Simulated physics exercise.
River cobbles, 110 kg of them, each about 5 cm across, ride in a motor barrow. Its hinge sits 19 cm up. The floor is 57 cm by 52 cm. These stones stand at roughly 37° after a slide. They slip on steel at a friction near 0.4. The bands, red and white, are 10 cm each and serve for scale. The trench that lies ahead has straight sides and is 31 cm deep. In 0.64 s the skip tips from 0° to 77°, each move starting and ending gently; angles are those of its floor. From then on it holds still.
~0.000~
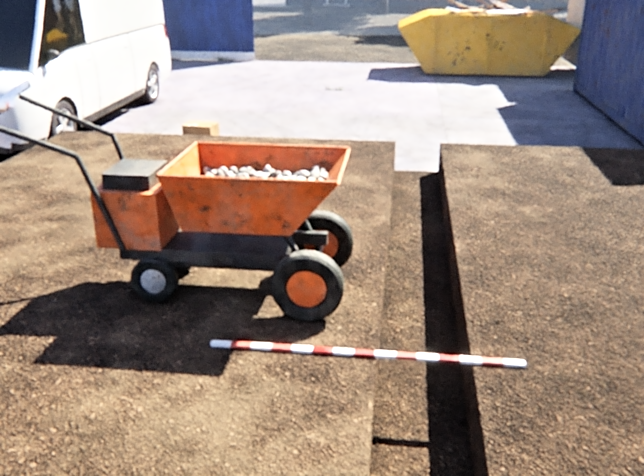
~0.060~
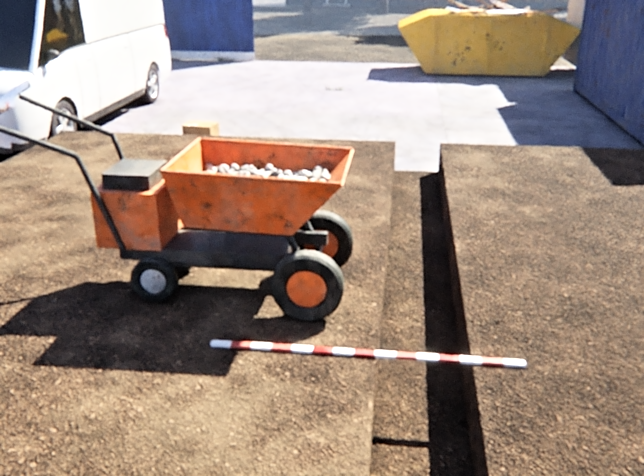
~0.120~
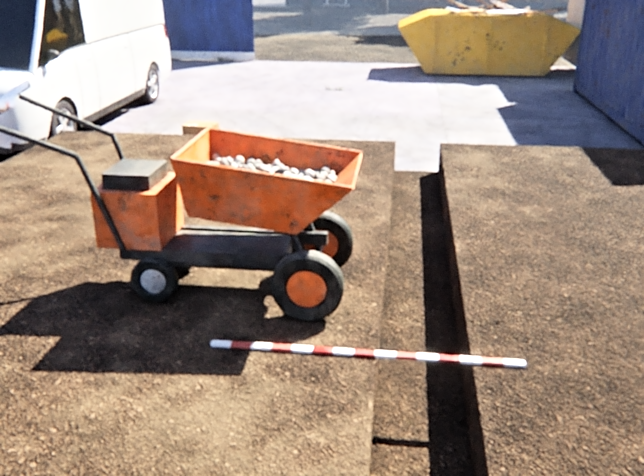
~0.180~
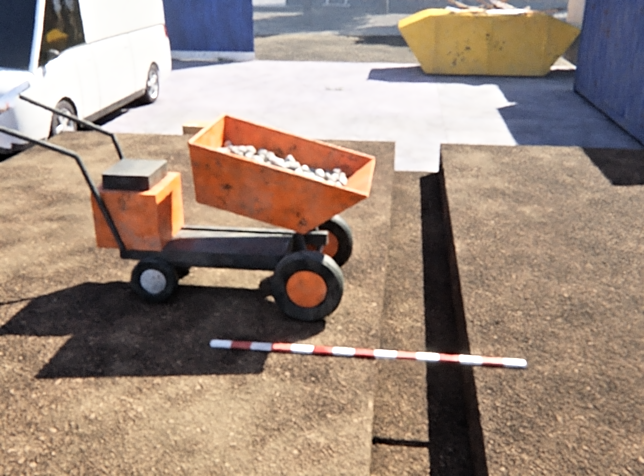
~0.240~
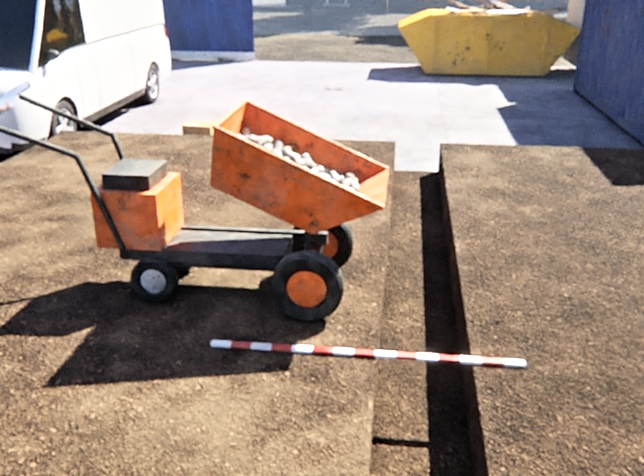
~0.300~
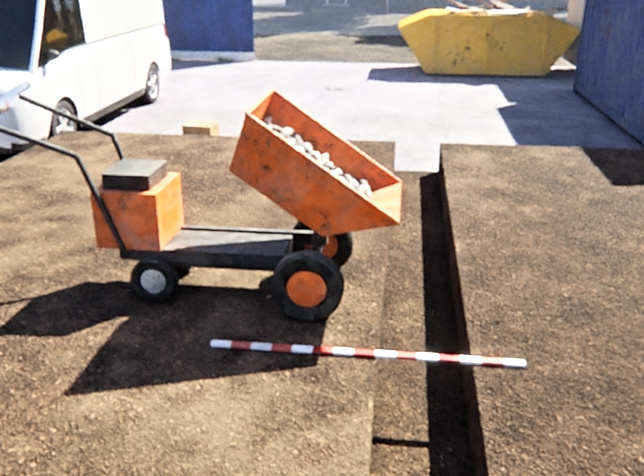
The clip opens on an orange motor barrow standing on brown ground, its level skip holding pale, rounded stones, with a red and white striped pole lying nearby beside a straight-sided trench. The skip's left end lifts slightly, then rises more steeply as its front lip swings right and downward, while the wheels stay still.
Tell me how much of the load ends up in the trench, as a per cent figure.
Some 45 per cent ends up in the trench.
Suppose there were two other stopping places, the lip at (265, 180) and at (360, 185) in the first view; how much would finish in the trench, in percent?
First place: Near 95%; second place: Near 20%.
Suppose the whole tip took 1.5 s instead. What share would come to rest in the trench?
Trench share: Approx. 65%.
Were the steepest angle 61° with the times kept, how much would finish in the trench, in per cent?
It would be close to 45 percent.
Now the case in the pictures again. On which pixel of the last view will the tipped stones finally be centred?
The stones end up centred near (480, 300).
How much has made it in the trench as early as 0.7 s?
By that point it's something like 20 in a hundred.
After 0.5 s the floor is at 65°; 100 % in the skip; the foremost stones are at (406, 244).
After 0.7 s the floor is at 77°; 64 % in the skip, 22 % in the trench, 14 % past the trench; the foremost stones are at (493, 304).
After 1.1 s the floor is at 77°; 3 % in the skip, 42 % in the trench, 55 % past the trench; the foremost stones are past the picture's edge.
After 3.0 s the floor is at 77°; 0 % in the skip, 45 % in the trench, 55 % past the trench; the foremost stones are past the picture's edge.
